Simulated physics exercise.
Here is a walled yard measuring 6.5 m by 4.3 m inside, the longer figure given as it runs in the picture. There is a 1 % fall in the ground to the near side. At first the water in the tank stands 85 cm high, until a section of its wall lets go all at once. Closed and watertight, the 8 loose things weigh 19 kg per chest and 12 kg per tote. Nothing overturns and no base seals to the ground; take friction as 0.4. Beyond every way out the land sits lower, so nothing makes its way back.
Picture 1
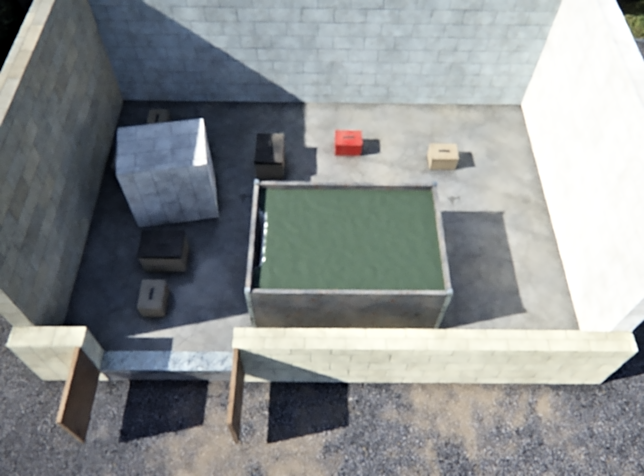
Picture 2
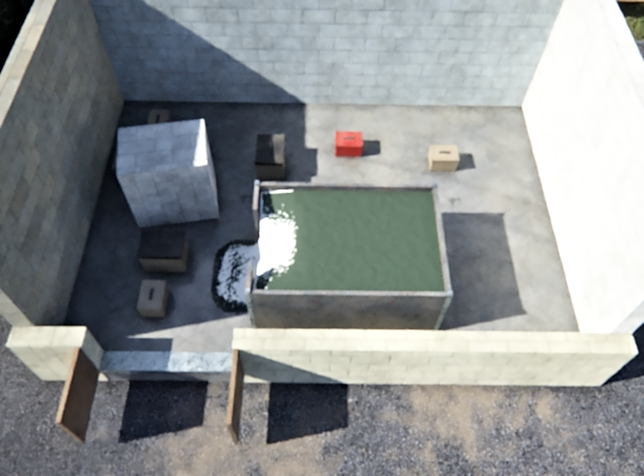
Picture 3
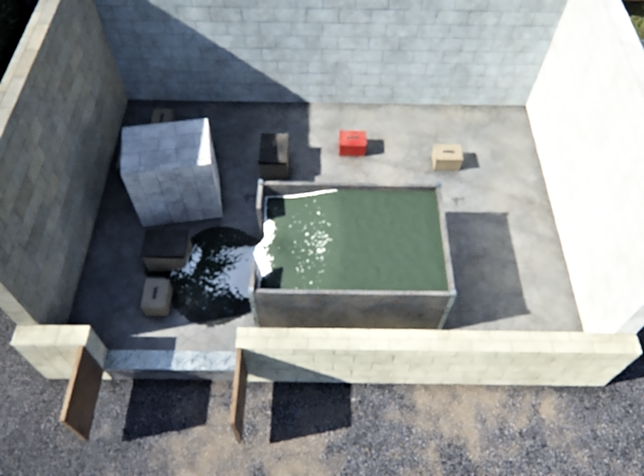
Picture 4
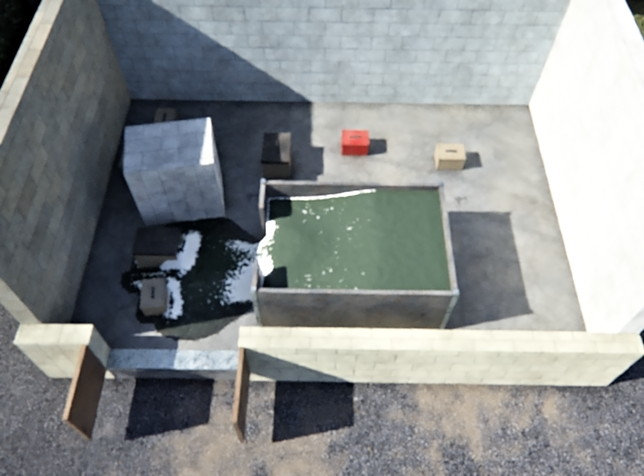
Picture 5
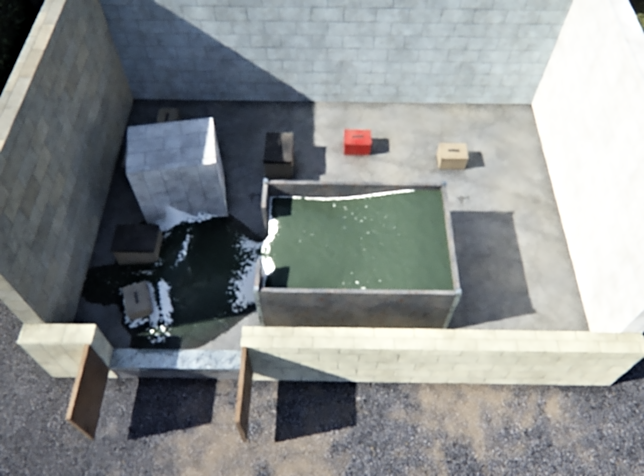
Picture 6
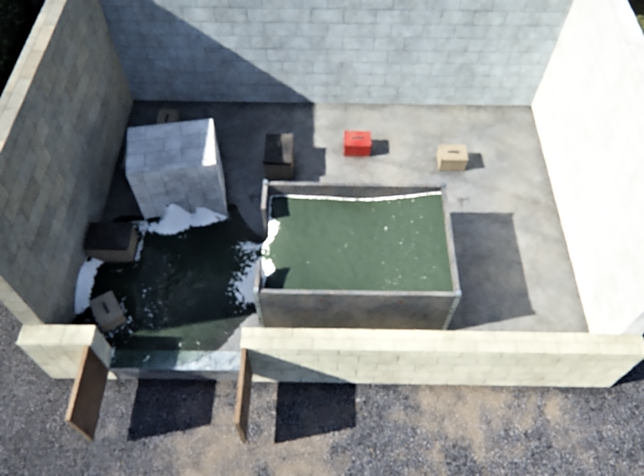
In a walled yard, water pours from a tank's left side and shifts two boxes.
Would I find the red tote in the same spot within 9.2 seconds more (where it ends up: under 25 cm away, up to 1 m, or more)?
It hardly moves.
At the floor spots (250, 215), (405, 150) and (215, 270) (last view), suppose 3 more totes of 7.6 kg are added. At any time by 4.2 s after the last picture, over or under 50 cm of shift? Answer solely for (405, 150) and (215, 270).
Order kept: Falls short, exceeds it.
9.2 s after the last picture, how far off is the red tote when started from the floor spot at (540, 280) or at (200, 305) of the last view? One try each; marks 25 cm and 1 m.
I'd say it does not really move on the first try and it lands far off on the second.
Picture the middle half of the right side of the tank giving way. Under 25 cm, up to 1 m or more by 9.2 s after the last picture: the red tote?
The red tote is swept away.
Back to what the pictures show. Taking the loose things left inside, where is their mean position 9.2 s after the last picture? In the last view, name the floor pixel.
Centre of the remaining things: Roughly (287, 162).
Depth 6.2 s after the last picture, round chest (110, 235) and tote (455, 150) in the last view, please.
I'd estimate 10 cm for the first and 3 cm for the second.
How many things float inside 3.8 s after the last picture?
The number is 1.
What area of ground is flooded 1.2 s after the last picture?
That flooded area is roughly 10.5 m2.
Then, 1.2 s after the last picture the red tote is near (358, 138), 0.0 m from its start, aground; 0 of 8 are out; 2 afloat.
Then, 3.8 s after the last picture the red tote is near (358, 138), 0.0 m from its start, aground; 1 of 8 are out; 1 afloat.
Then, 6.2 s after the last picture the red tote is near (358, 138), 0.0 m from its start, aground; 1 of 8 are out; 0 afloat.
Then, 9.2 s after the last picture the red tote is near (358, 138), 0.0 m from its start, aground; 1 of 8 are out; 0 afloat.
